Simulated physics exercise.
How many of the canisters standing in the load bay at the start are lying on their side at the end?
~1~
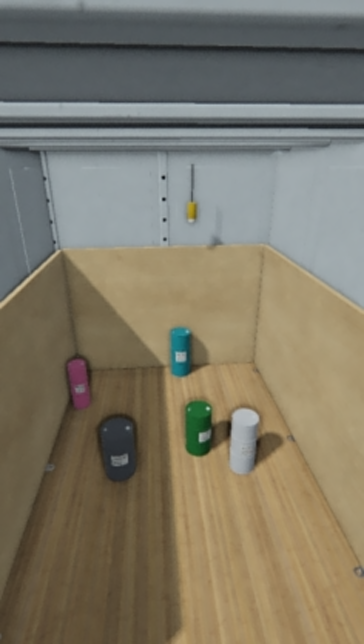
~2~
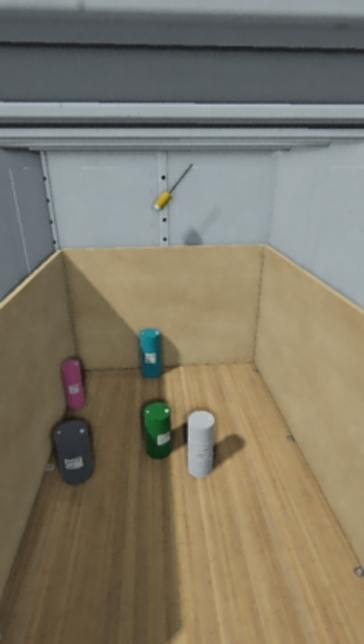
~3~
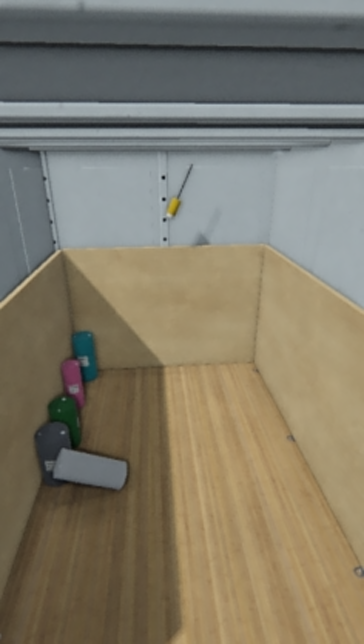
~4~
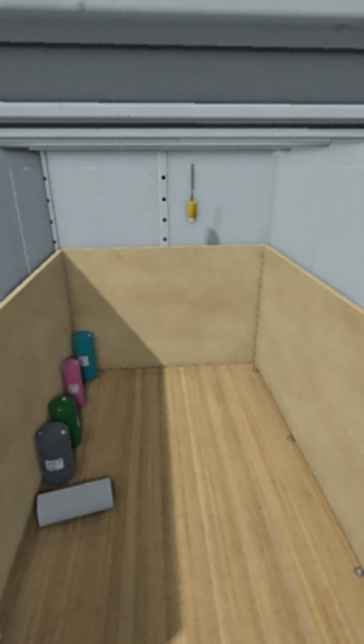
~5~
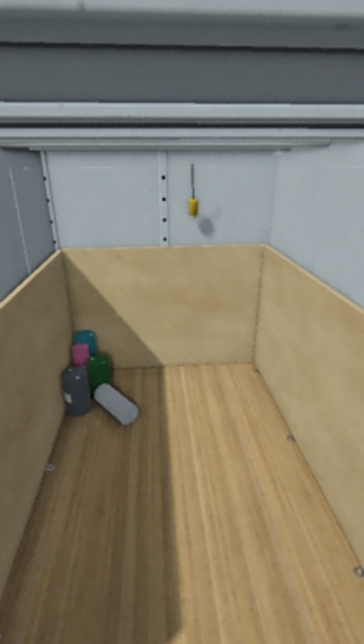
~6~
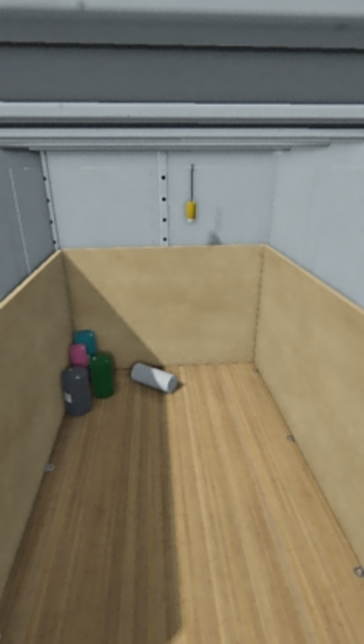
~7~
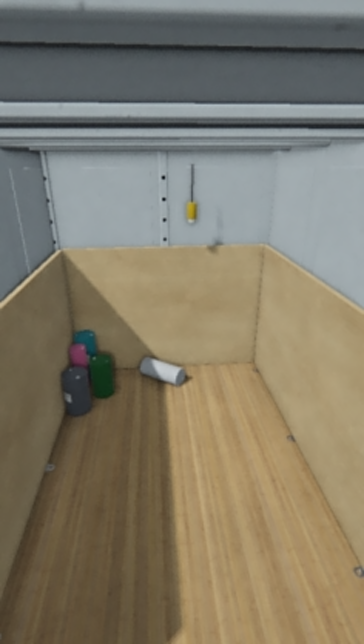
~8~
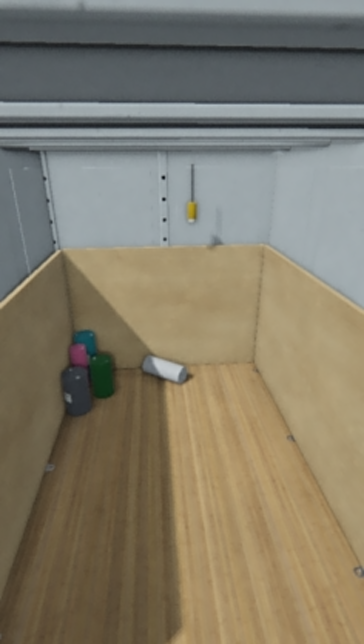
One of them is, the white canister, which ends up lying near the far wall.
Van load bay where canisters slide left then forwards, the white one toppling and ending near the far wall, four staying upright.
